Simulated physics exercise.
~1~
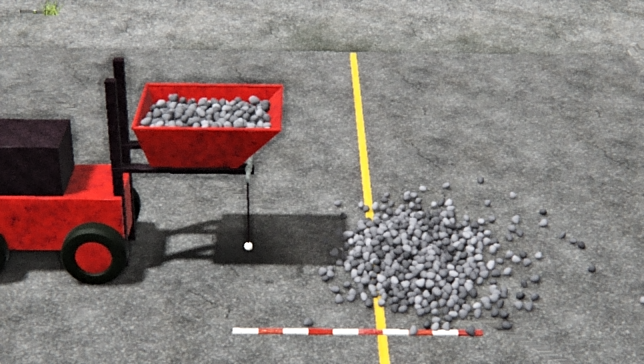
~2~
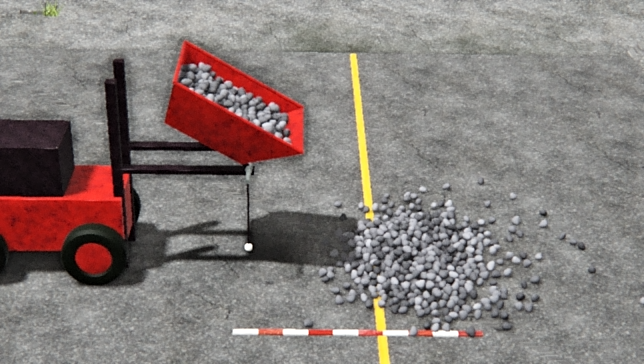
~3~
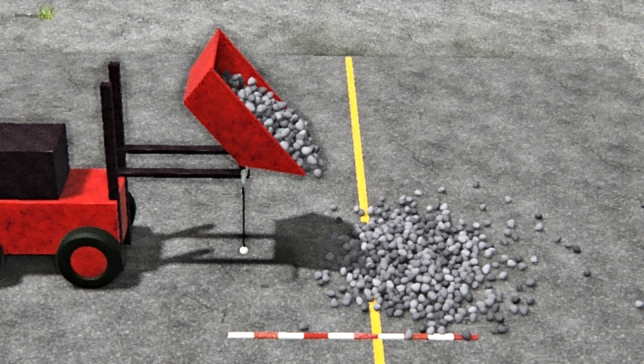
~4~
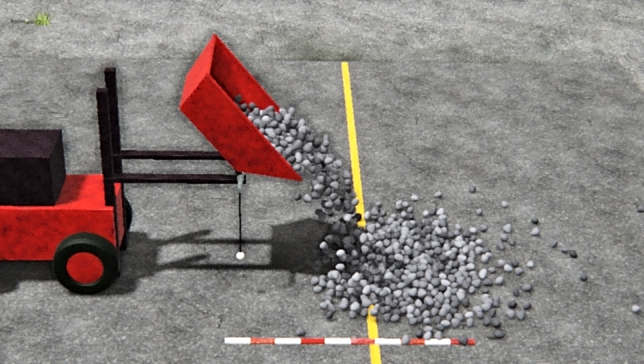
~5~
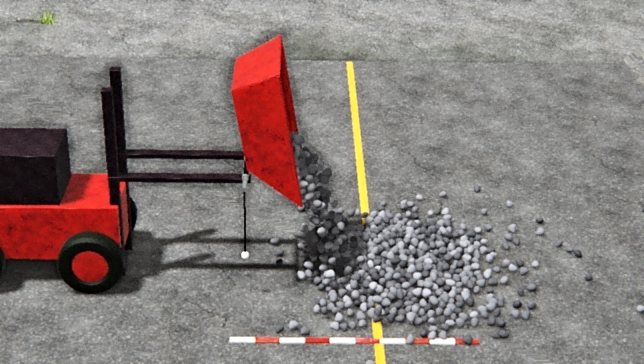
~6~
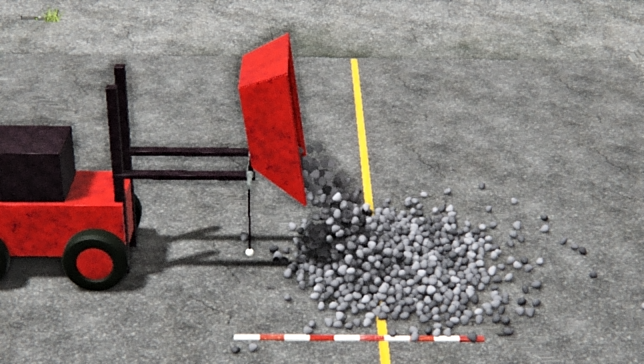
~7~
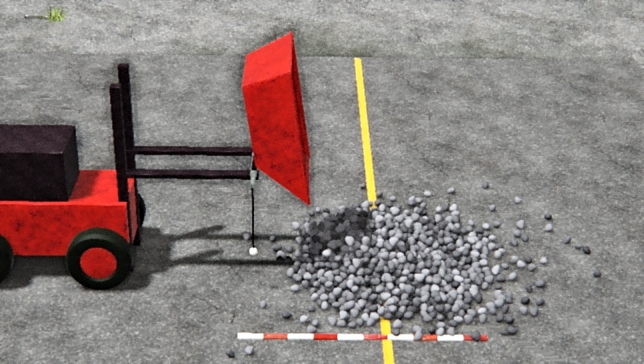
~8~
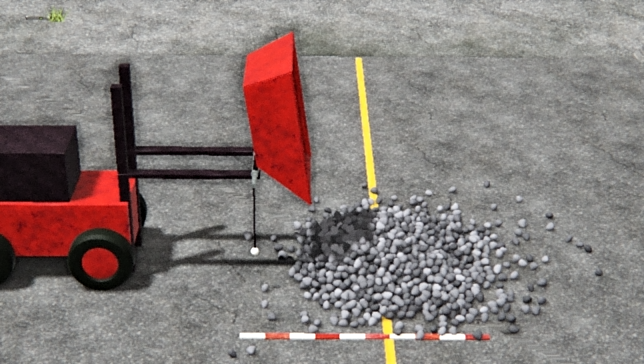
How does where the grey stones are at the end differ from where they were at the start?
At the start some of the stones were up in the red skip and the rest lay in a heap on the ground. By the end they were all down on the ground, in one larger heap spread across the yellow line and reaching further left.
